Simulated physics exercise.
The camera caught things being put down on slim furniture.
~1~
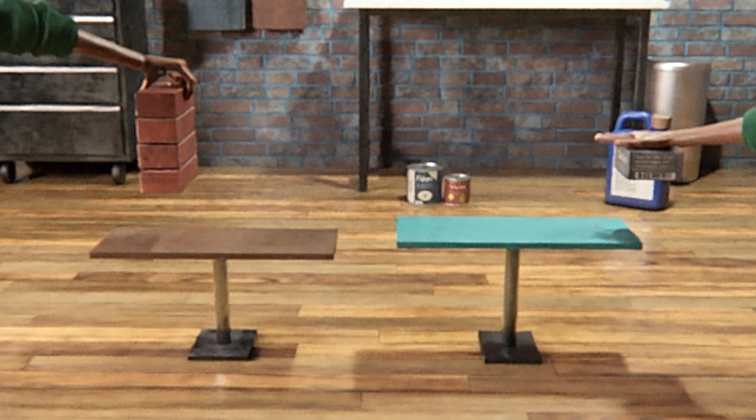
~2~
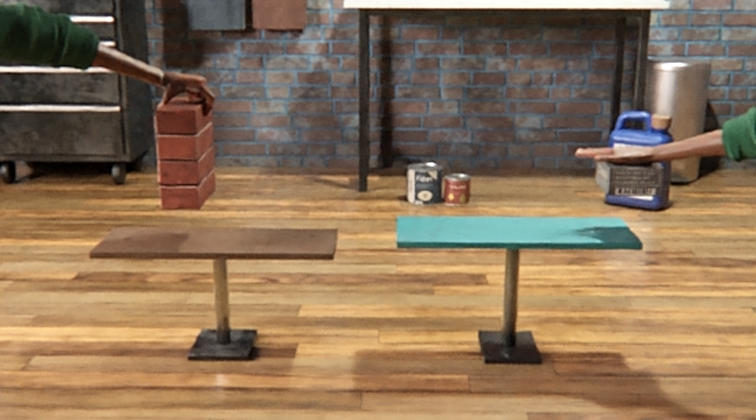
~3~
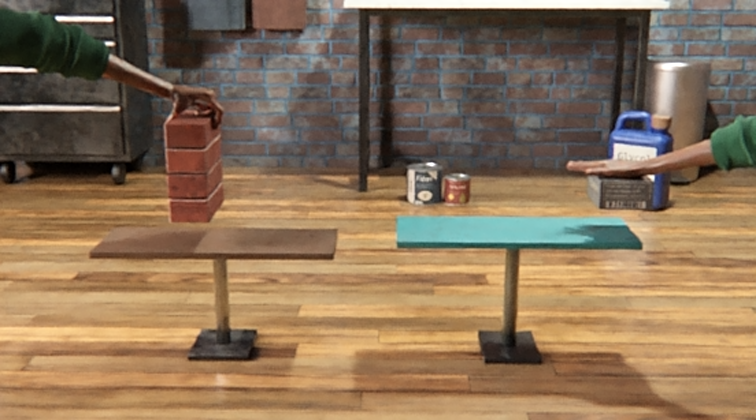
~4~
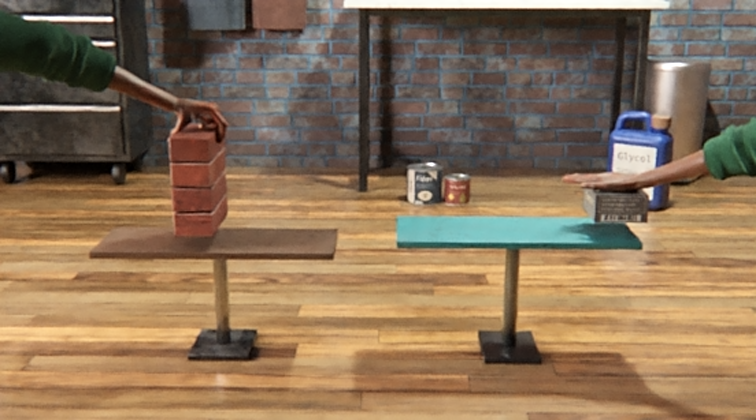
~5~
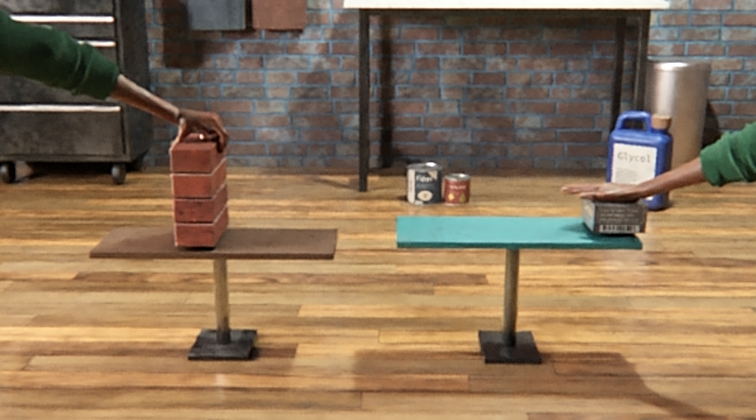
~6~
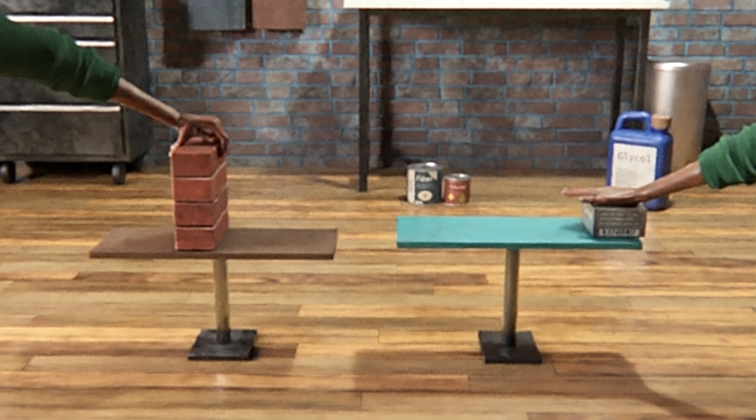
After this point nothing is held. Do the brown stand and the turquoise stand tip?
The brown stand holds firm, the turquoise stand holds firm.
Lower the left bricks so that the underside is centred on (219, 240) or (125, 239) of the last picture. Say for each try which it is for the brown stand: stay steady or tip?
Each try in order: It stays upright, then it falls.
Then, 0.38 s on from there, brown stand at rest near (219, 243); turquoise stand at rest near (514, 233).
In the end, the brown stand stays flat on its feet, near (219, 243); the turquoise stand stays flat on its feet, near (514, 233).
